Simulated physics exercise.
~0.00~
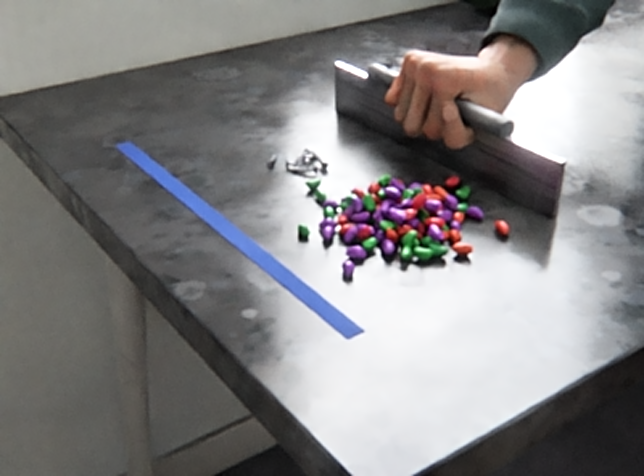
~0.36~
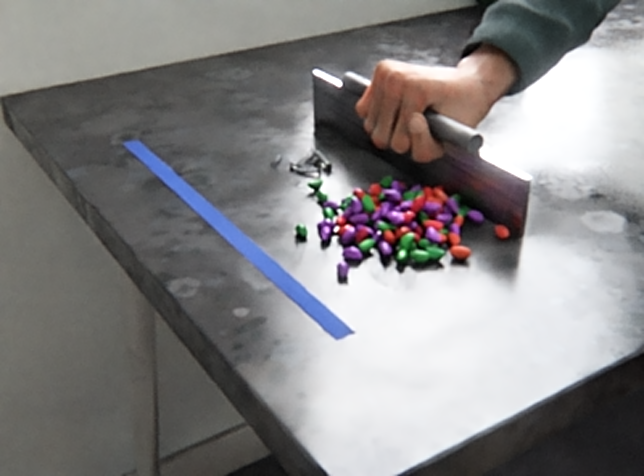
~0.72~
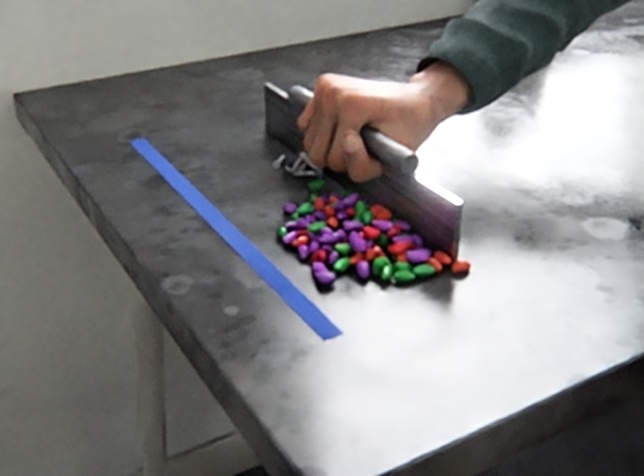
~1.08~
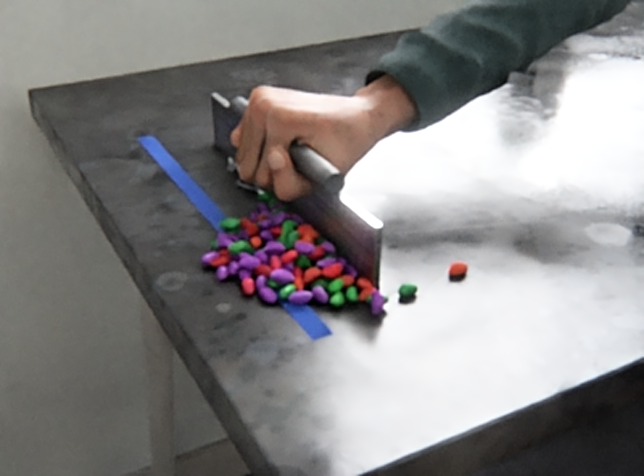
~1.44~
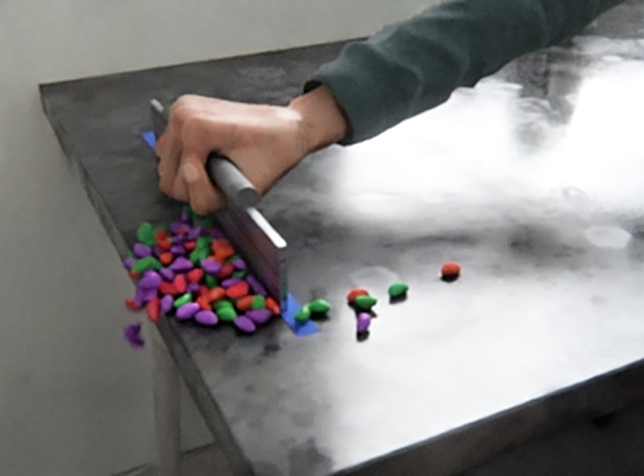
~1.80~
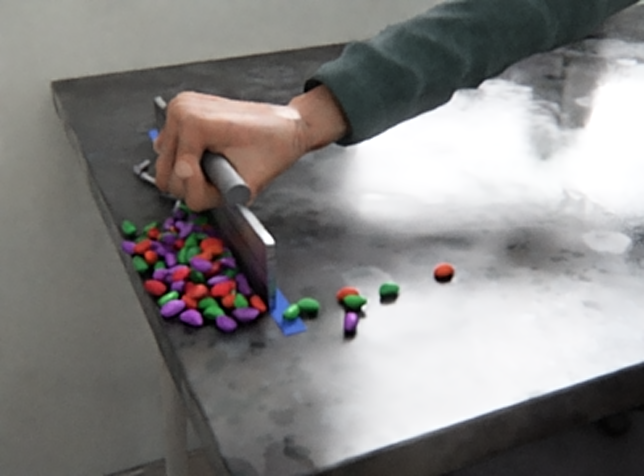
A hand in a dark green sleeve grips the rod handle of a flat metal scraper on a dark, glossy tabletop, seen from above at an angle as the view drifts slightly. A strip of blue tape crosses the left side, short of the table's end. The scraper slides left, gathering a heap of purple, green and red pieces and a smaller cluster of little metallic bits behind it. The colourful heap crosses the tape, leaving a few stragglers trailing. The scraper stops at the tape, with the colourful pieces crowded at the table's left edge, some reaching over it, and the metallic bits still on top.
